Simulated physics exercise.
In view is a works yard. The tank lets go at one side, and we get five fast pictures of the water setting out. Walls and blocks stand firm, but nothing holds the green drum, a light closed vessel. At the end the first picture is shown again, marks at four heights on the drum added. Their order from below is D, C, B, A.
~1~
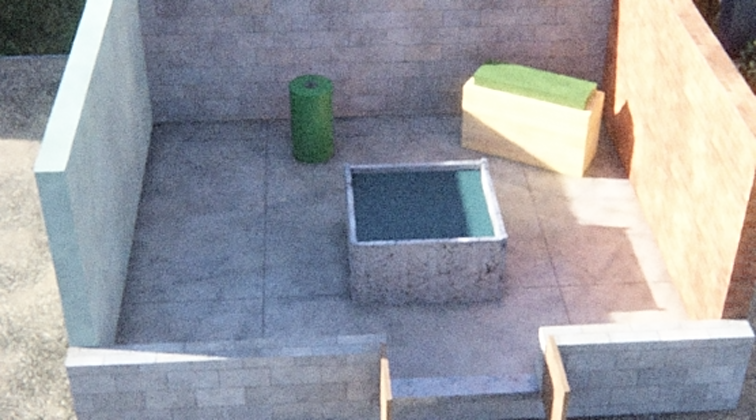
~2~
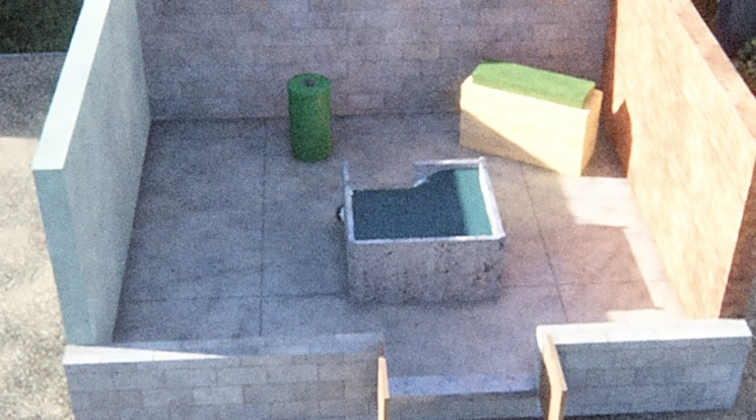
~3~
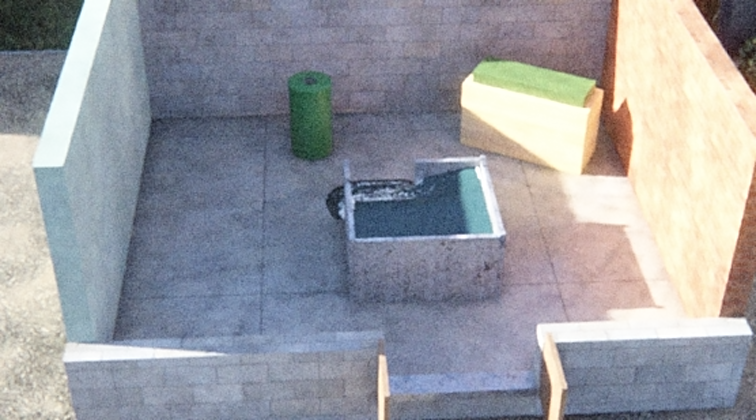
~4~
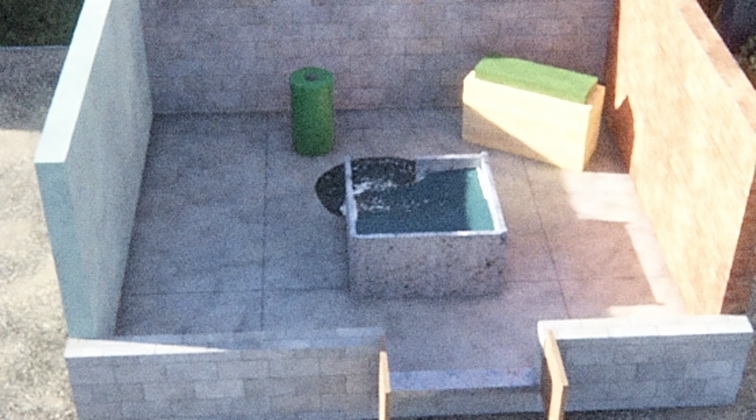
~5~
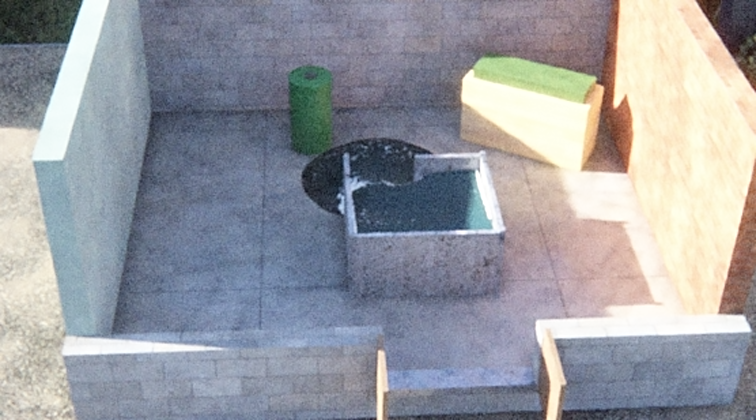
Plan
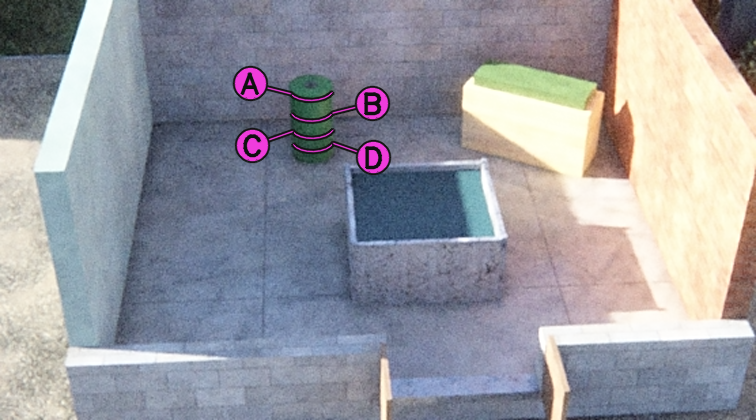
In a walled yard, a full square tank gave way at the back and dark water poured out behind it, spreading across the ground toward the green drum as the level inside dropped slightly.
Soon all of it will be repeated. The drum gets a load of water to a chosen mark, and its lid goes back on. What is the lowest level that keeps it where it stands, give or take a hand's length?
Go for C.
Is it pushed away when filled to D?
Yes, it does.
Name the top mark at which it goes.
Mark D.
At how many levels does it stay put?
Three.
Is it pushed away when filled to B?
No, that is safe.
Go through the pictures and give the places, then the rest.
In the first frame, lid of the green drum at (311, 85); tank full, its middle at (422, 207); open gate at (463, 335).
In the second frame, water covers 1 % of the ground, mostly out of sight from here.
In the third frame, water covers 3 % of the ground, mostly out of sight from here.
In the fourth frame, 5 % of the ground under water, its edge towards the drum at (329, 187).
In the fifth frame, lid of the green drum at (310, 76); 8 % of the ground under water, its edge towards the drum at (326, 157).
In magenta, A at (311, 100); B at (312, 121); C at (313, 138); D at (313, 151); from the bottom up D, C, B, A.
With A, it does not move.
With B, it does not move.
With C, it shifts by a finger or two and stays.
With D, it is pushed about twice its own width away.
